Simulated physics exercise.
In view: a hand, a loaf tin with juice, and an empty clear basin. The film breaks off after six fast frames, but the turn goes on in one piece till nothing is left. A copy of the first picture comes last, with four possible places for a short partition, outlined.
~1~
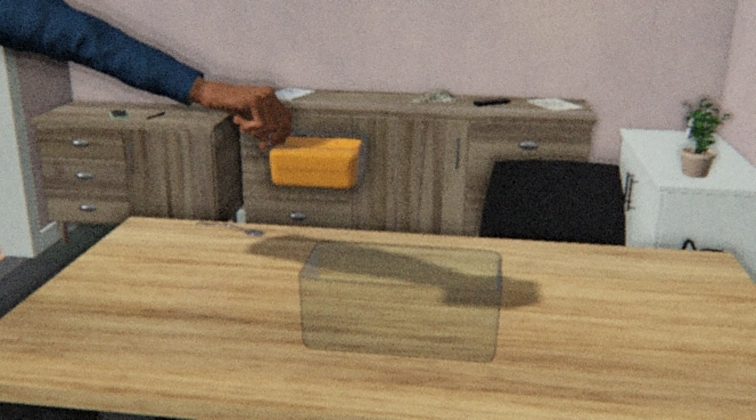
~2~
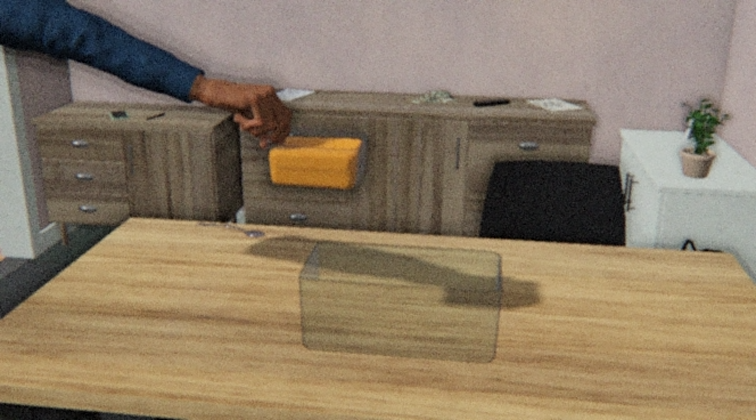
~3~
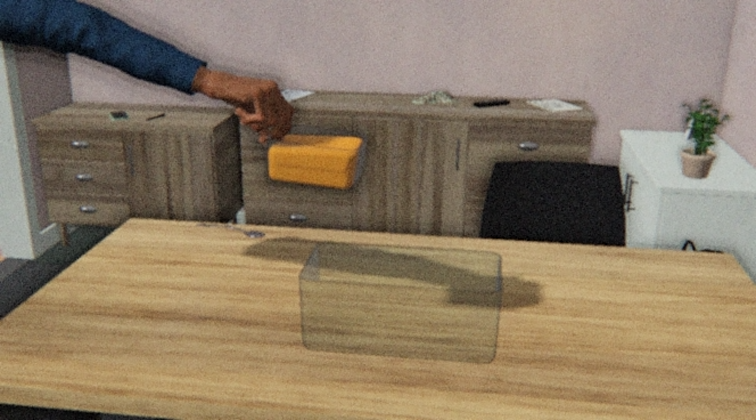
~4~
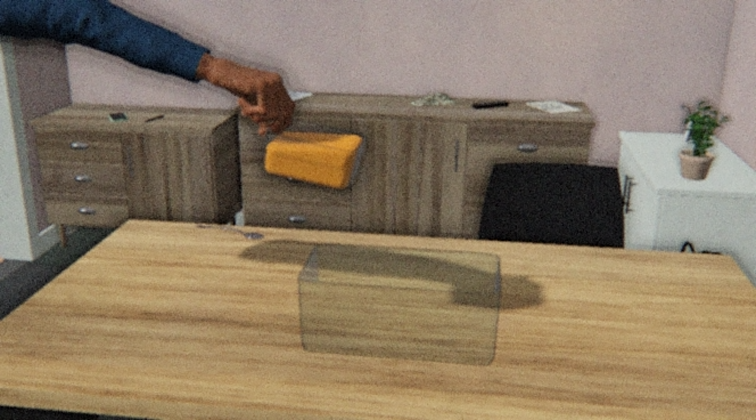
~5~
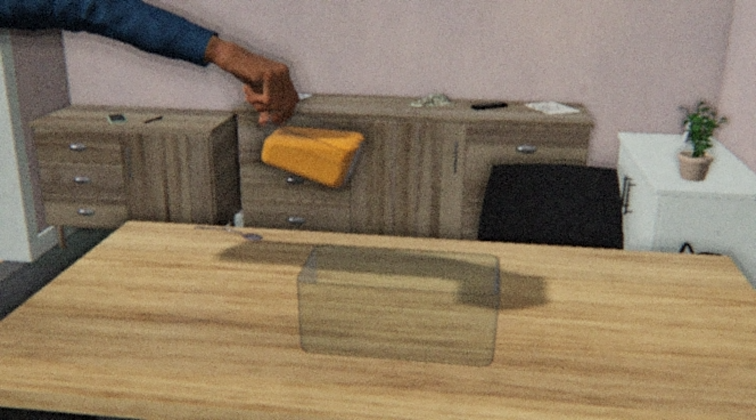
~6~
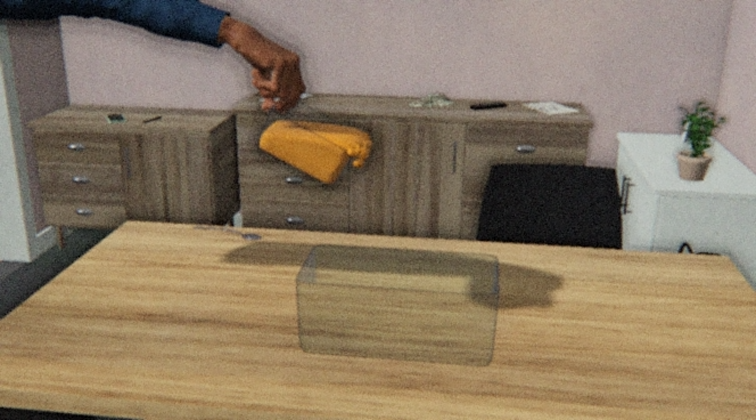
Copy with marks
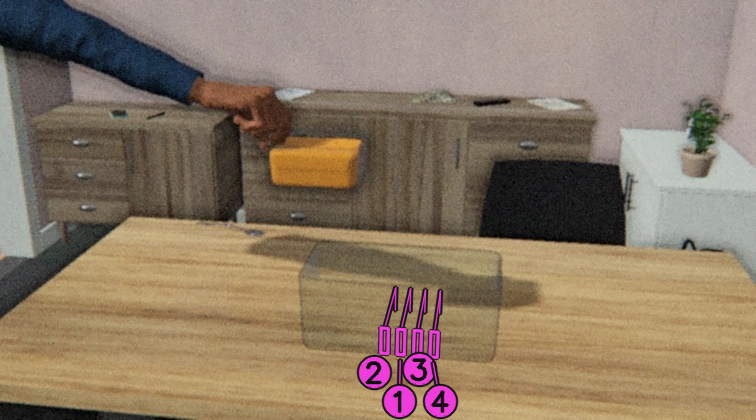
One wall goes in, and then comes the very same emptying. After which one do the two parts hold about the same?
4.
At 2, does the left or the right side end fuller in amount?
The right one.
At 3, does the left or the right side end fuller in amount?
More ends on the right.
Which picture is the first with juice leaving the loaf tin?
Picture 5.
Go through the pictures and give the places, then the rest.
Upright, lip at (361, 140); basin from (303, 345) to (495, 360); nothing has left yet.
Upright, lip at (361, 141); nothing has left yet.
Tipped about 5°, lip at (361, 141); nothing has left yet.
Tipped about 10°, lip at (360, 143); nothing has left yet.
Tipped about 18°, lip at (359, 144); juice is over the lip, down to (359, 144).
Tipped about 27°, lip at (358, 144); juice is over the lip, down to (363, 161).
On the marked copy, 1 at (400, 360); 2 at (383, 358); 3 at (416, 361); 4 at (433, 362).
Choosing 1, about 11 % ends left of the wall and 87 % right of it.
Choosing 2, about 7 % ends left of the wall and 90 % right of it; 3 % is lost outside.
Choosing 3, about 28 % ends left of the wall and 69 % right of it; 3 % is lost outside.
Choosing 4, about 45 % ends left of the wall and 52 % right of it; 3 % is lost outside.
